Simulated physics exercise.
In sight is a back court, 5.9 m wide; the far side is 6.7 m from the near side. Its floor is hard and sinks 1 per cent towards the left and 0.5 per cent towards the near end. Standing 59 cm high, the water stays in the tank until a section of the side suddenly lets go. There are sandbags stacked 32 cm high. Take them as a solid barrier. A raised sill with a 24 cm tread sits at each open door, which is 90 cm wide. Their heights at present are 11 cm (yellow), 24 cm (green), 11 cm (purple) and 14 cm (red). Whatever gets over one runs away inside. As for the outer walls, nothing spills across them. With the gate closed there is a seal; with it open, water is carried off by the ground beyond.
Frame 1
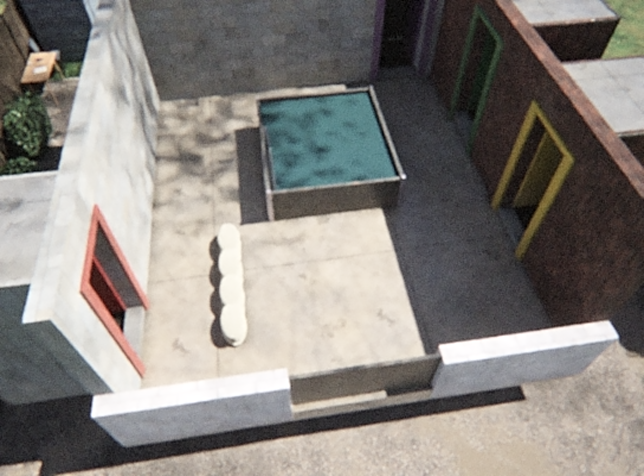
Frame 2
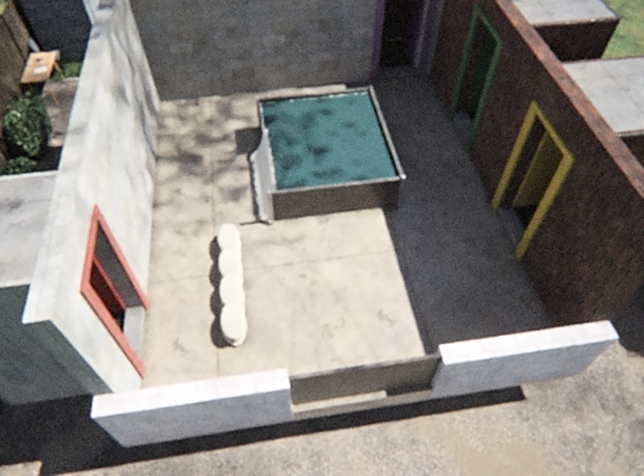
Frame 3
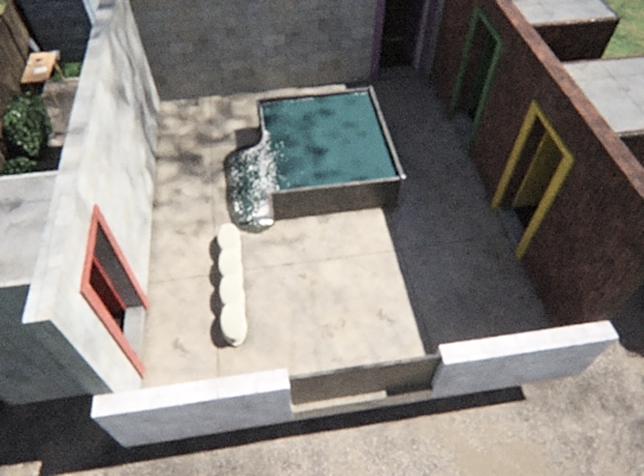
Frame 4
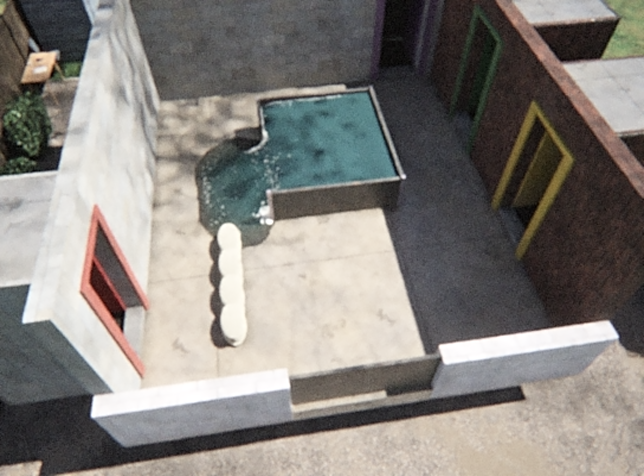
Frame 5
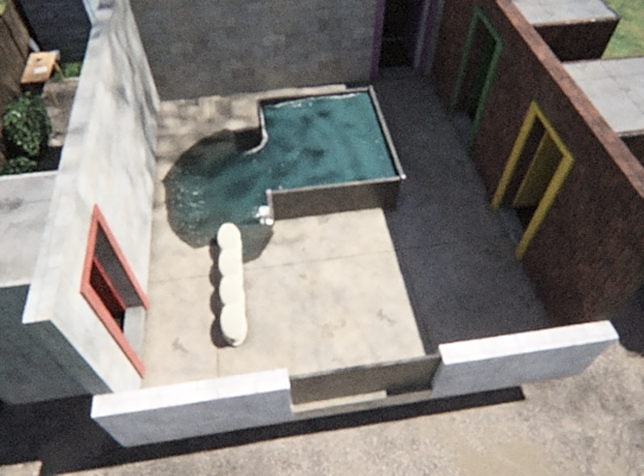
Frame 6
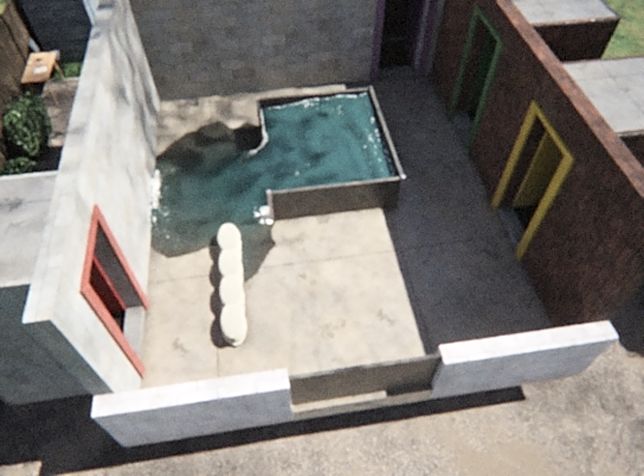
Water pours from the left side of the tank and spreads across the pale courtyard floor.
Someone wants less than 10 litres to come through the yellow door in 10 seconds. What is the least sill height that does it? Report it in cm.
It needs to be around 6 cm high.
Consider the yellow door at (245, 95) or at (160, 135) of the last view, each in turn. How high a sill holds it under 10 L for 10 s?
10.5 and 16 cm.
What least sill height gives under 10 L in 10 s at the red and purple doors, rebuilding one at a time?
Close to 19 cm (red) and close to 12.0 cm (purple).
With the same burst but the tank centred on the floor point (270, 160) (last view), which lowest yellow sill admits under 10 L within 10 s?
7.0 cm, give or take.
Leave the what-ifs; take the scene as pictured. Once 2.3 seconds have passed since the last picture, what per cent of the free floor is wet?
I'd say near 40 percent.
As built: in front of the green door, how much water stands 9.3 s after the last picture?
Roughly 6.0 cm deep.
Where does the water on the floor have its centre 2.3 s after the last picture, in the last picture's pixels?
About (247, 193).
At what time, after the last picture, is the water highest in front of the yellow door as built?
It peaks around 9.0 s.
Then, 0.7 s after the last picture water covers 20 % of the floor, deepest (44 cm) near (154, 203); it has not reached the yellow door.
Then, 2.3 s after the last picture water covers 40 % of the floor, deepest (36 cm) near (209, 407); it has not reached the yellow door.
Then, 9.3 s after the last picture water covers 95 % of the floor, deepest (14 cm) near (468, 166); 13 cm at the yellow door, 0 litres in over its 11 cm sill.
At the yellow door as built, the water peaked near 13 cm, 9.1 s after the last picture.
With a sill of 5 cm, 17 litres would have come in within the 10 s; with 7 cm, 6 litres. So under 10 litres takes about 6 cm.
